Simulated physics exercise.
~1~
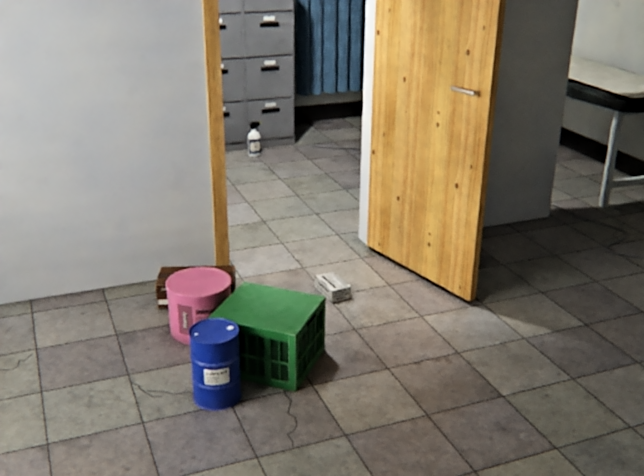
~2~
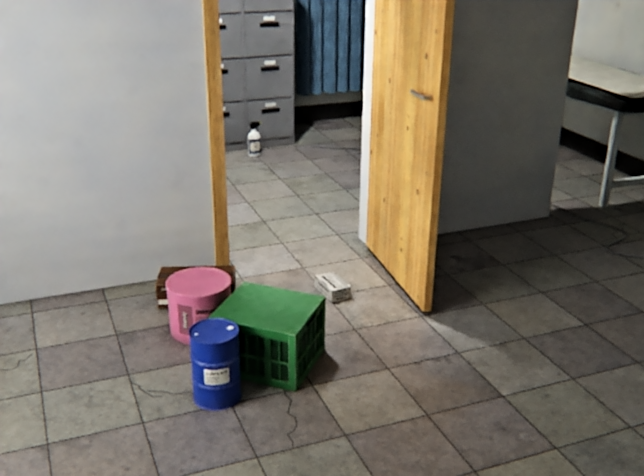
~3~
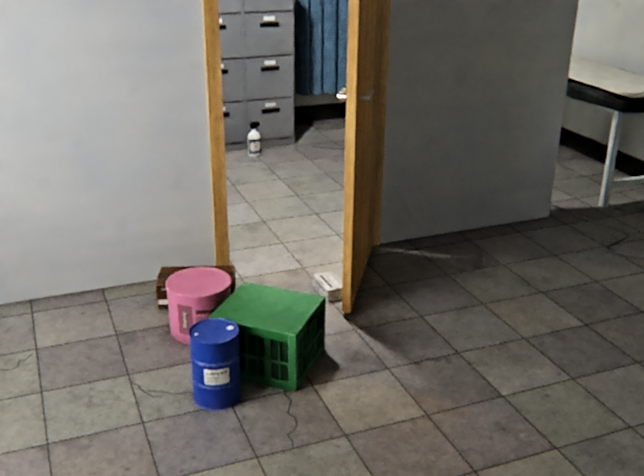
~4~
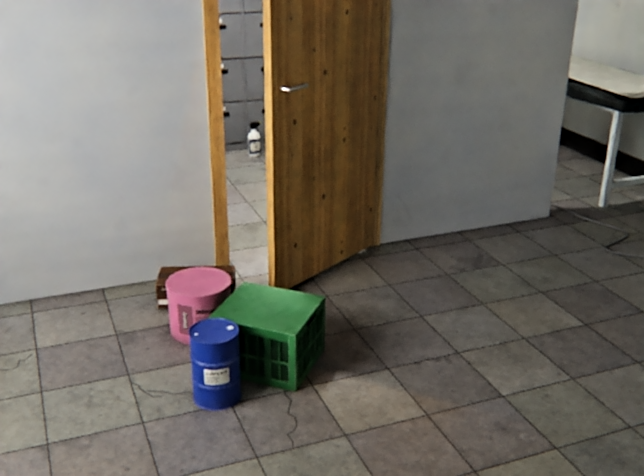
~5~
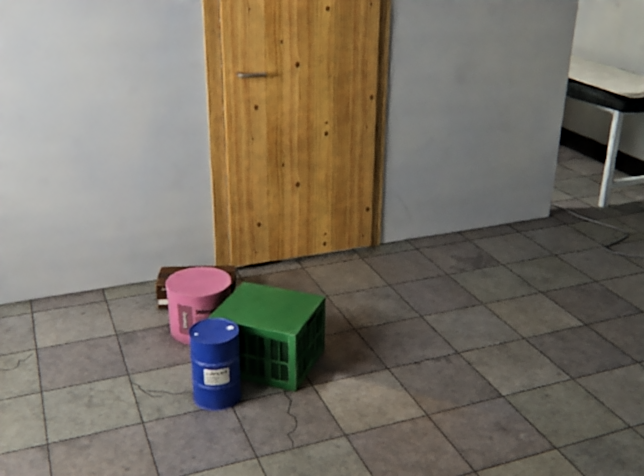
A wooden door stands wide open in a grey wall, showing filing cabinets and a small bottle in the room beyond, while a small white box lies on the tiled floor near the doorway. Nearby sit a pink pail, a blue canister, a green crate and a brown box. The door swings steadily towards its frame, and its lower edge reaches the white box, which begins to shift. As the gap narrows, the white box passes out of sight. The door finally covers the opening and rests shut, with the other four objects still in their places.
